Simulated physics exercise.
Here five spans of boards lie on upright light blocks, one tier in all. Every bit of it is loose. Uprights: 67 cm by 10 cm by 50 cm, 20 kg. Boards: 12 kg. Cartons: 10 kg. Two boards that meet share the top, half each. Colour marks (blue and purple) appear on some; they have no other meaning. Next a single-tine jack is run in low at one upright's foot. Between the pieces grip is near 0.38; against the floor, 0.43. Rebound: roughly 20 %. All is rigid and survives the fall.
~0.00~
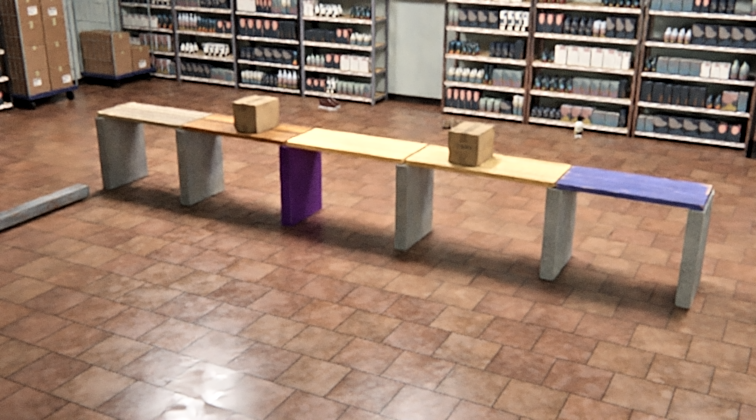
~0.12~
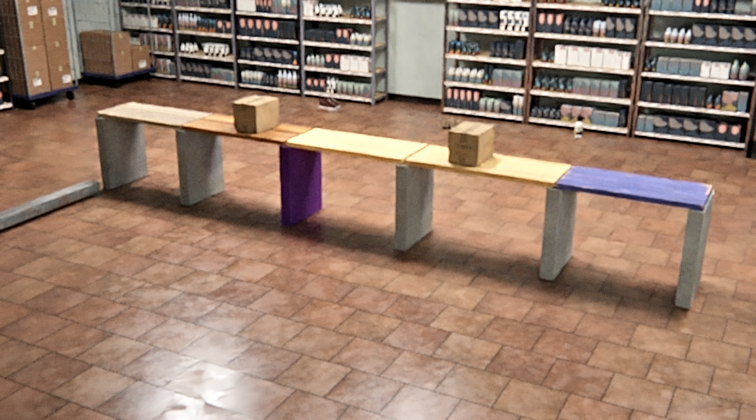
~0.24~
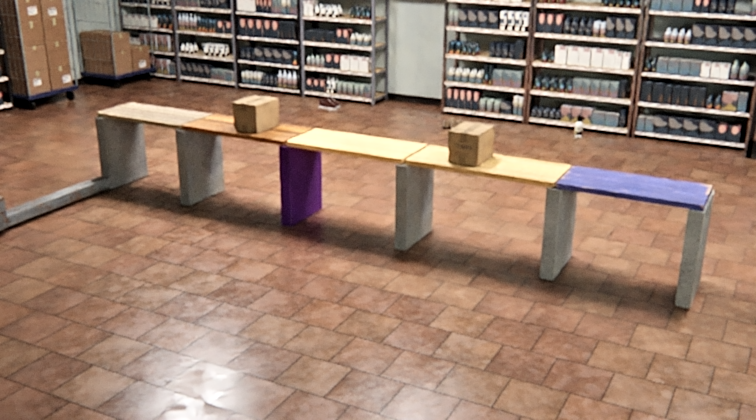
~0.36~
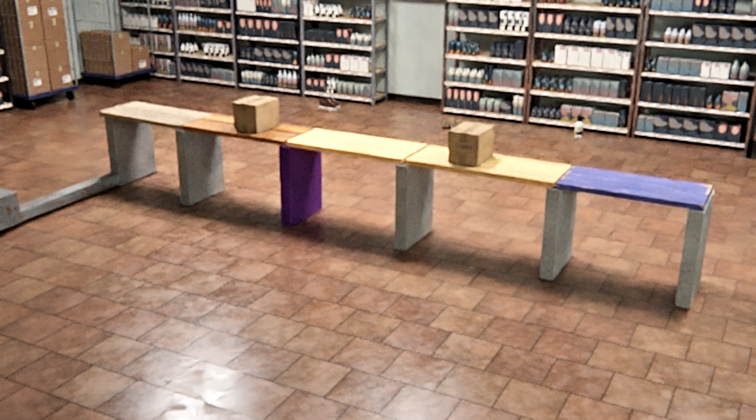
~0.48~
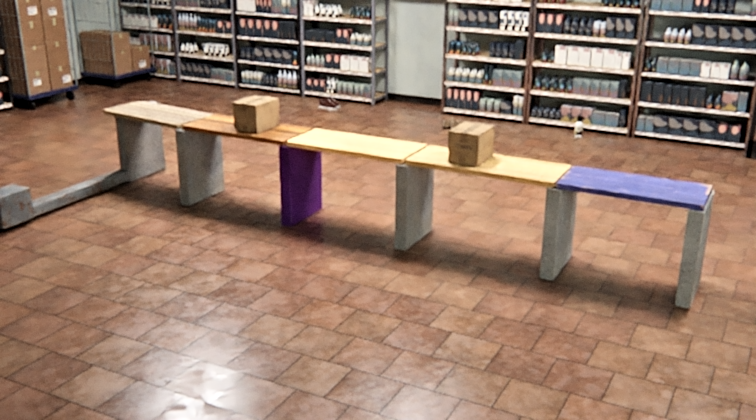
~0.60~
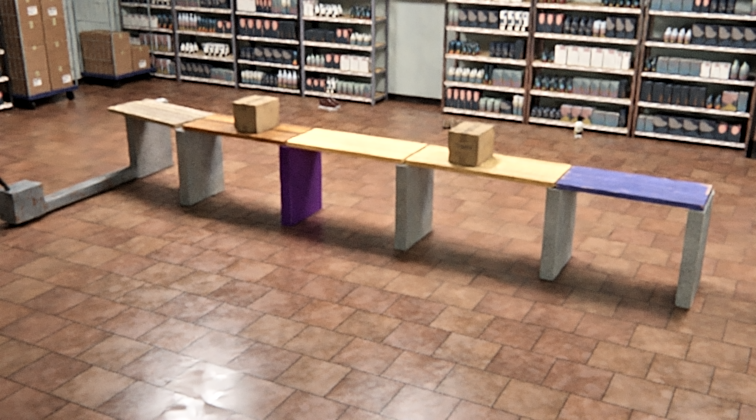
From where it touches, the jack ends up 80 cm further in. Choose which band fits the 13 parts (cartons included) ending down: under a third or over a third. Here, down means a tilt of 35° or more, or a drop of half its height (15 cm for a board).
Less than a third.
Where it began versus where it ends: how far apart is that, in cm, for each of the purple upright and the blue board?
The purple one ends 0 cm from its start and the blue one 0 cm.
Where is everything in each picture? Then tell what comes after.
In the first picture (places mark the middle of the side facing us), jack tip (81, 191) 26 cm short; purple upright (307, 179); blue board (634, 184); nothing disturbed.
Jack tip (91, 187) 14 cm short; purple upright (307, 179), in the second picture.
Jack tip (102, 183) 10 mm short; purple upright (307, 179), in the third picture.
Jack tip (112, 179) 12 cm in; purple upright (307, 179); one has shifted, in the fourth picture.
Jack tip (122, 176) 24 cm in; purple upright (307, 179); 2 disturbed, none down, in the fifth picture.
Jack tip (132, 172) 37 cm in; purple upright (307, 179); blue board (634, 184); 2 disturbed, none down, in the sixth picture.
After 0.70 s, none of the 13 pieces down, 2 disturbed.
After 1.18 s, 1 of the 13 pieces down.
At rest (2.2 s), 1 of the 13 pieces down; purple upright unmoved; blue board unmoved. That is 8 per cent. As the last picture would show them, middles, purple upright near (302, 179), blue board near (634, 187).
